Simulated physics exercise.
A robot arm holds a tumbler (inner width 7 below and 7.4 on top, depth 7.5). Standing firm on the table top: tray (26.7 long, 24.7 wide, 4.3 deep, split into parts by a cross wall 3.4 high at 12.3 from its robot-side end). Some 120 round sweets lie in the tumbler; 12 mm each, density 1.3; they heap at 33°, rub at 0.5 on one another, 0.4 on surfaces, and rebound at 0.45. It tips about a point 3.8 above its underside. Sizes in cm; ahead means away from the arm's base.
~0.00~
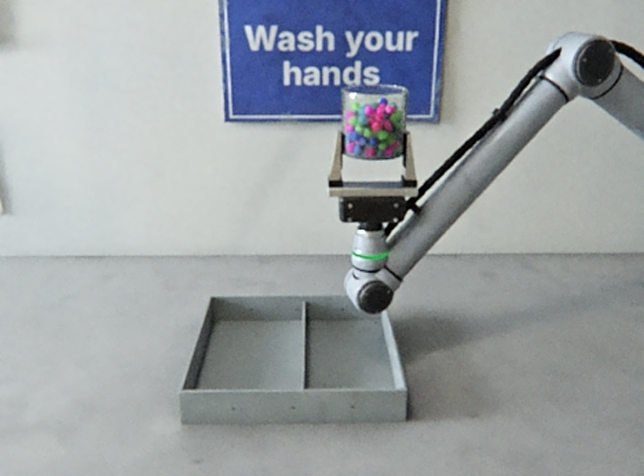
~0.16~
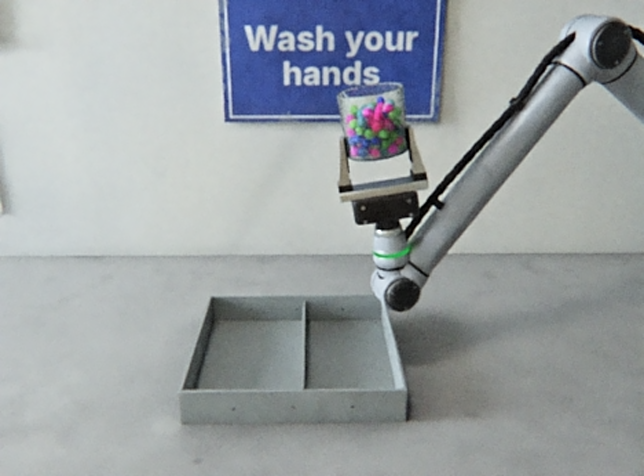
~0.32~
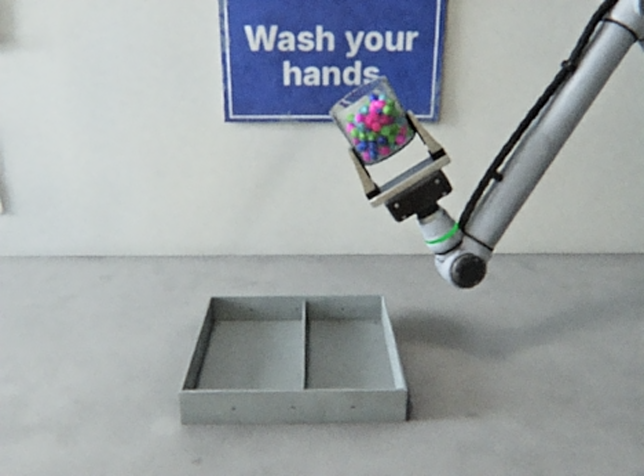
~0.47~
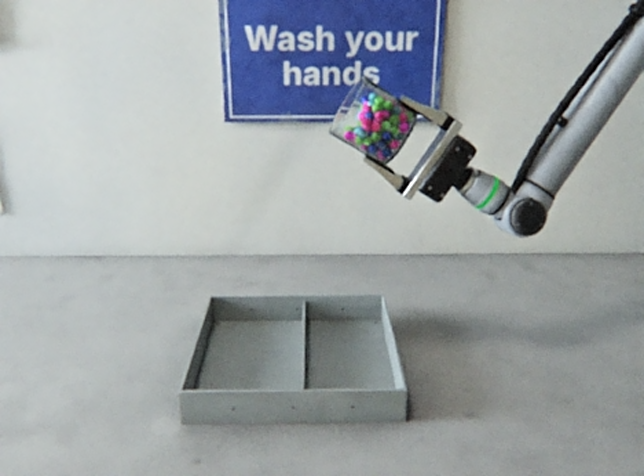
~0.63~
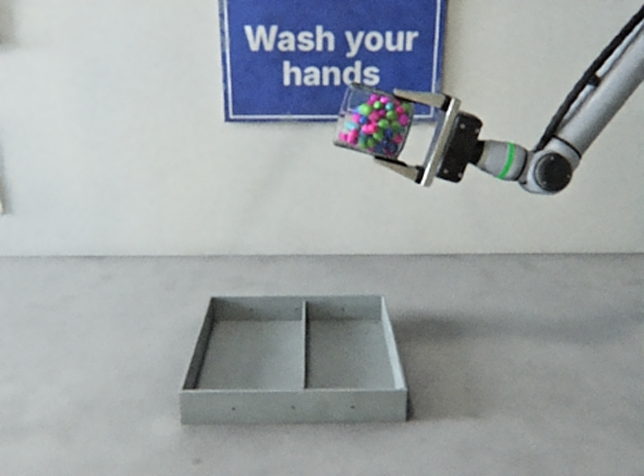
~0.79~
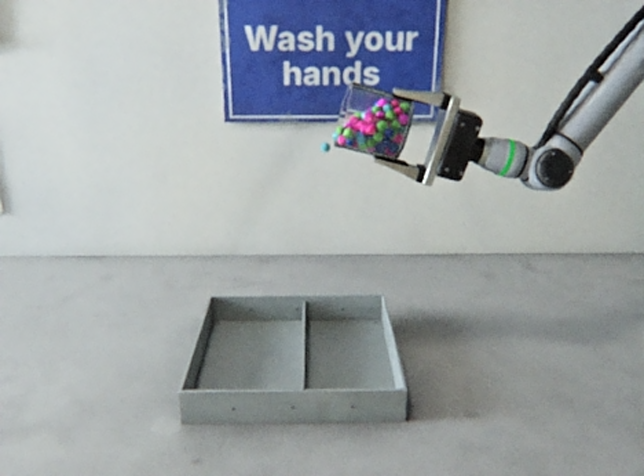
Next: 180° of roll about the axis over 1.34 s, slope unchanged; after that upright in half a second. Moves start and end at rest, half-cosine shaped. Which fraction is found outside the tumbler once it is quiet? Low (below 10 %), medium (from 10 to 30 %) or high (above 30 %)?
Outside the tumbler the share is medium, from 10 to 30 %.
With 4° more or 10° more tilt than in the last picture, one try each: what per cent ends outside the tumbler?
About 25 and 40 per cent.
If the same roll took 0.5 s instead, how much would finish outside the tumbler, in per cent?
Then about 10 per cent.
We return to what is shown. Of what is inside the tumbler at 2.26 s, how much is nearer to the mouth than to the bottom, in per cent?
Roughly 35 per cent.
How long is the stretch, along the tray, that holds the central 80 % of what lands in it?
About 14 cm.
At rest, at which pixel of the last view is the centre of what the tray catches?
Near (282, 352).
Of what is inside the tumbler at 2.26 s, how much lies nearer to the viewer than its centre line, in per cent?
Roughly 60 per cent.
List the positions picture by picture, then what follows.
In the first frame, the tumbler middle at (374, 123), upright; upper third of the load around (378, 119), from x 350 to 400, top at y 105; 115 in the tumbler.
In the second frame, the tumbler middle at (374, 123), tipped 9°; upper third of the load around (380, 118), from x 350 to 400, top at y 105.
In the third frame, the tumbler middle at (374, 123), tipped 33°; upper third of the load around (380, 116), from x 350 to 405, top at y 100.
In the fourth frame, the tumbler middle at (374, 123), tipped 58°; upper third of the load around (384, 112), from x 350 to 405, top at y 100.
In the fifth frame, the tumbler middle at (374, 123), tipped 74°; upper third of the load around (384, 112), from x 345 to 405, top at y 100.
In the sixth frame, the tumbler middle at (374, 123), tipped 75°; upper third of the load around (390, 114), from x 325 to 405, top at y 100; 114 in the tumbler, 1 in flight or on a rim.
After 1.53 s, tipped 75°, highest piece 37 above the table; 110 in the tumbler, 3 in the far-side part, 2 in flight or on a rim.
After 2.26 s, tipped 63°, highest piece 36 above the table; 98 in the tumbler, 11 in the far-side part, 2 in the robot-side part, 4 in flight or on a rim.
After 2.83 s, upright, highest piece 36 above the table; 98 in the tumbler, 14 in the far-side part, 3 in the robot-side part.
After 3.53 s, upright, highest piece 36 above the table; 98 in the tumbler, 14 in the far-side part, 3 in the robot-side part.
In the end, 98 in the tumbler, 14 in the far-side part, 3 in the robot-side part. That is 15 % outside the tumbler.
